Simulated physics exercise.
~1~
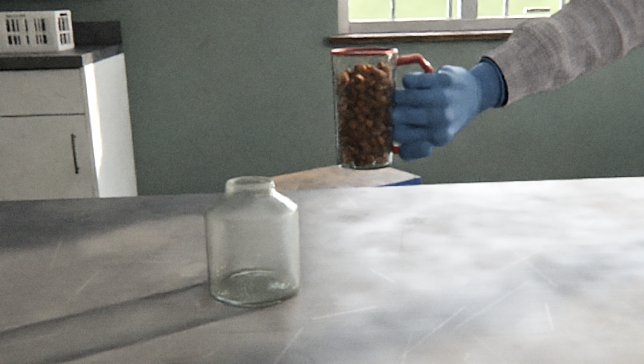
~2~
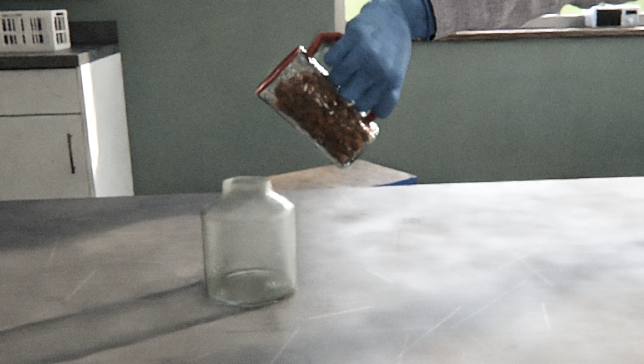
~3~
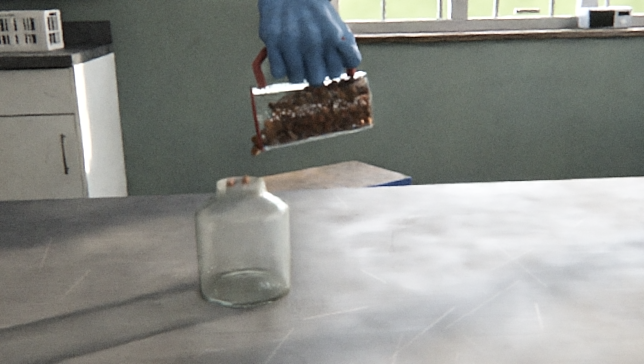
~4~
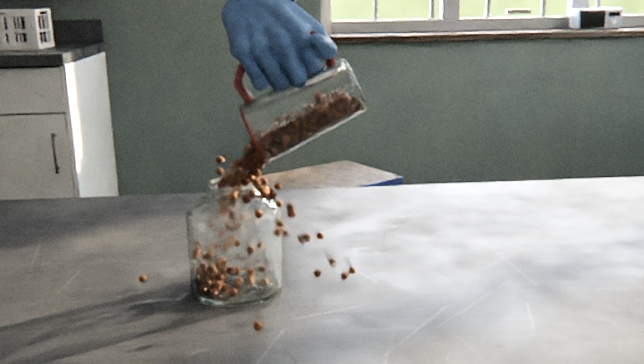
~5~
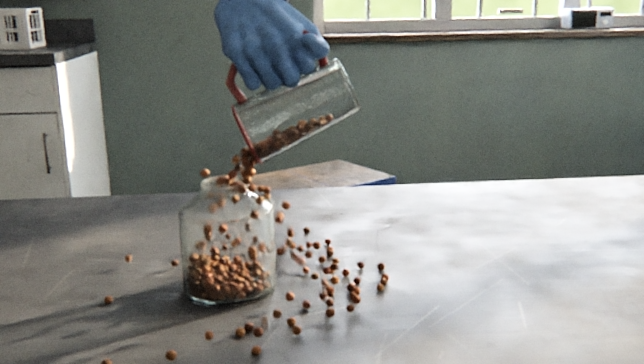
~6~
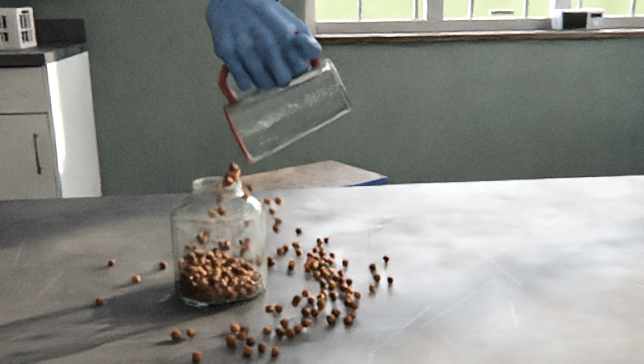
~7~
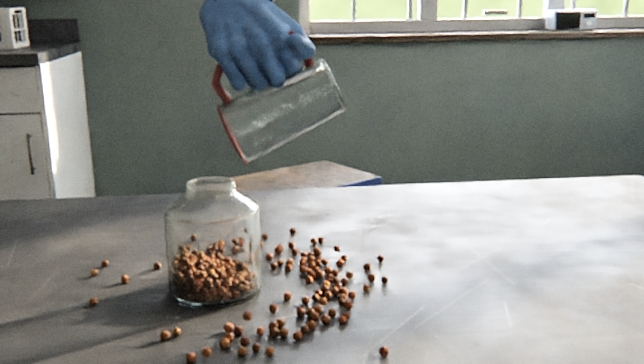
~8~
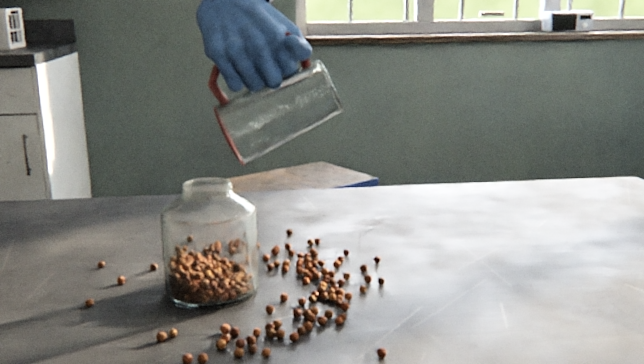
In a room with a grey-green wall, a white cabinet at left and a window at upper right, a scratched grey metal table is seen from slightly above. An open clear glass jar stands on it, while a blue-gloved hand holds a clear, red-rimmed measuring cup full of brown cereal balls. The hand carries the cup left and tips it over the jar as the view shifts slightly right. The balls pour out, many dropping into the jar and others scattering across the table. Finally the tilted cup looks empty, most balls rest in the jar, and a fair share lies around it.
